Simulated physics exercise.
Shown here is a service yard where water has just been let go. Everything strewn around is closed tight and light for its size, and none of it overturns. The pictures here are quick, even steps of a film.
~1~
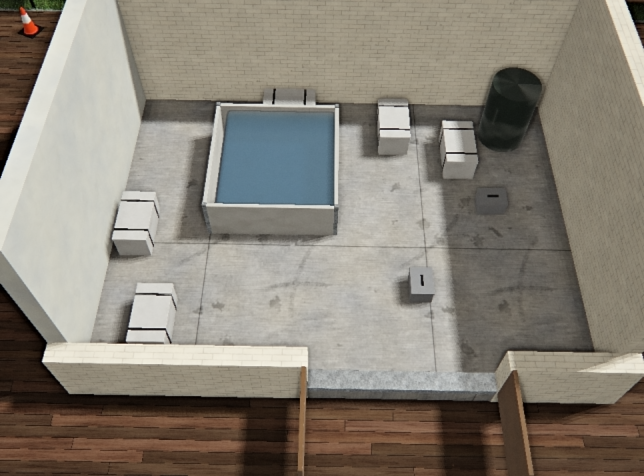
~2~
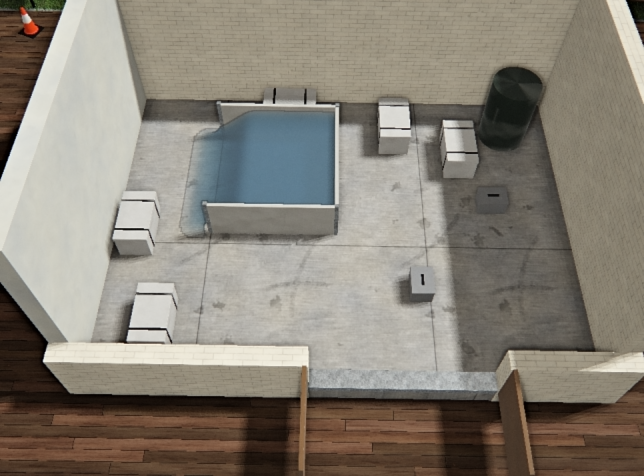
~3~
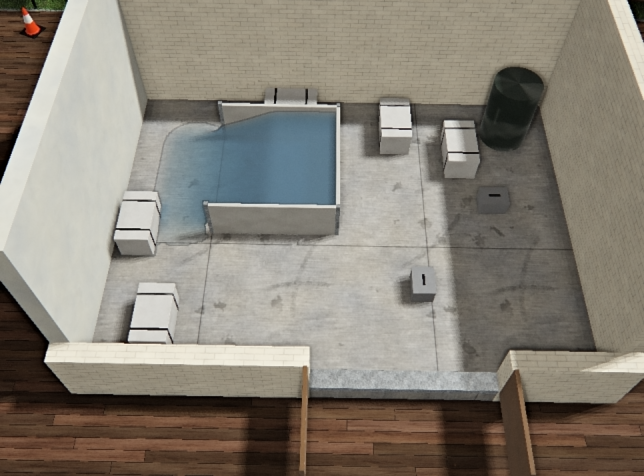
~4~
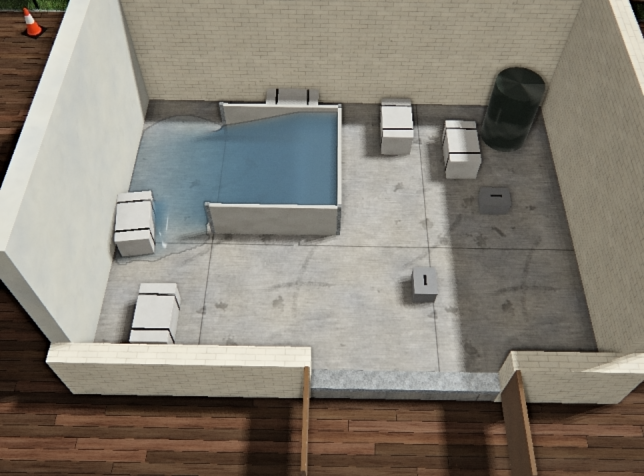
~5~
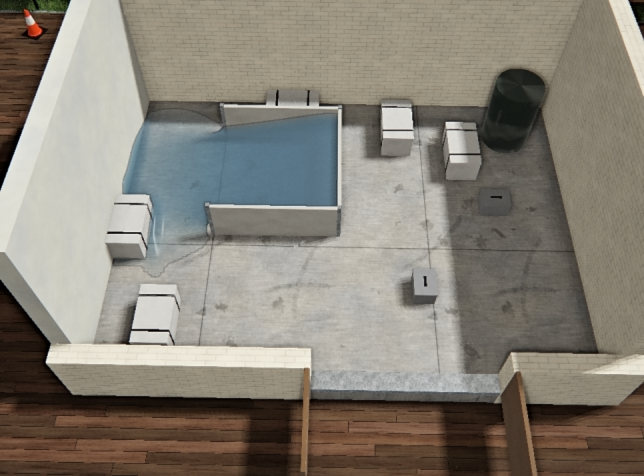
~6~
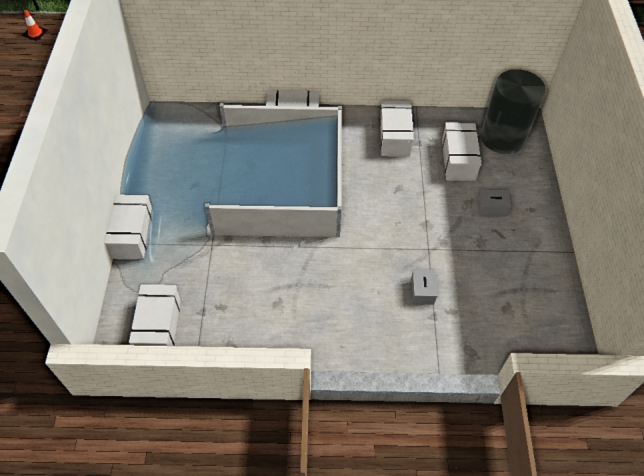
Blue water pours left from the open-sided tank, spreads across the floor and nudges a white box.
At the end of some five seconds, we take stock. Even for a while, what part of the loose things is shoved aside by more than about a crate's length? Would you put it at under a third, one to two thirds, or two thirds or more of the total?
So the part that moves far is the two-thirds mark or beyond.
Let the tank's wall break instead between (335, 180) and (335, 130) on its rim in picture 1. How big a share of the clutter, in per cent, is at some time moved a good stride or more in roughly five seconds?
Estimate: Some 40 per cent.
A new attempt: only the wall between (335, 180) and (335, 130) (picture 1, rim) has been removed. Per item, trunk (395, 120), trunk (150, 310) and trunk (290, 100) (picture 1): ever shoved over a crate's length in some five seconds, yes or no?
Listed in turn, ends up that far off, never travels that far, never travels that far.
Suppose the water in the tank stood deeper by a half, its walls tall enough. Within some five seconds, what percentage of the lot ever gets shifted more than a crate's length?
Something like 100 in a hundred of them.
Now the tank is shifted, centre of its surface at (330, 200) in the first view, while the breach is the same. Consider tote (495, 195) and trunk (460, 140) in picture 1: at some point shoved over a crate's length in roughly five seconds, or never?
Well, one by one: Travelled less, then travelled less.
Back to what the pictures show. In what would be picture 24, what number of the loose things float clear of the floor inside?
Count: 2.
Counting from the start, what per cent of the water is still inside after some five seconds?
About 98 percent.
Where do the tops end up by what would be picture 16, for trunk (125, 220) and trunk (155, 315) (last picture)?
Near (132, 303) and (193, 323).
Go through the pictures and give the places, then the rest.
The first picture shows a trunk at (134, 215) rests on the ground; a tote at (493, 196) rests on the ground; 0 of 7 have shifted.
The second picture shows a trunk at (135, 215) rests on the ground; a tote at (493, 196) rests on the ground; 0 of 7 have shifted.
The third picture shows a trunk at (136, 215), on the bottom; a tote at (494, 196), on the bottom; 0 of 7 have shifted.
The fourth picture shows a trunk at (133, 216), on the bottom, close to its start; a tote at (496, 196) rests on the ground; 1 of 7 have shifted.
The fifth picture shows a trunk at (127, 218) rests on the ground, close to its start; a tote at (496, 197) rests on the ground; 1 of 7 have shifted.
The sixth picture shows a trunk at (127, 219) rests on the ground, close to its start; a tote at (496, 198), on the bottom; 1 of 7 have shifted.
A moment on, 0 of 7 are well off their spots; 0 afloat.
Next, 2 of 7 are well off their spots; 1 afloat.
Later, 4 of 7 are well off their spots; 2 afloat.
In the end, 6 of 7 are well off their spots, and 6 have been at some point; 1 afloat.
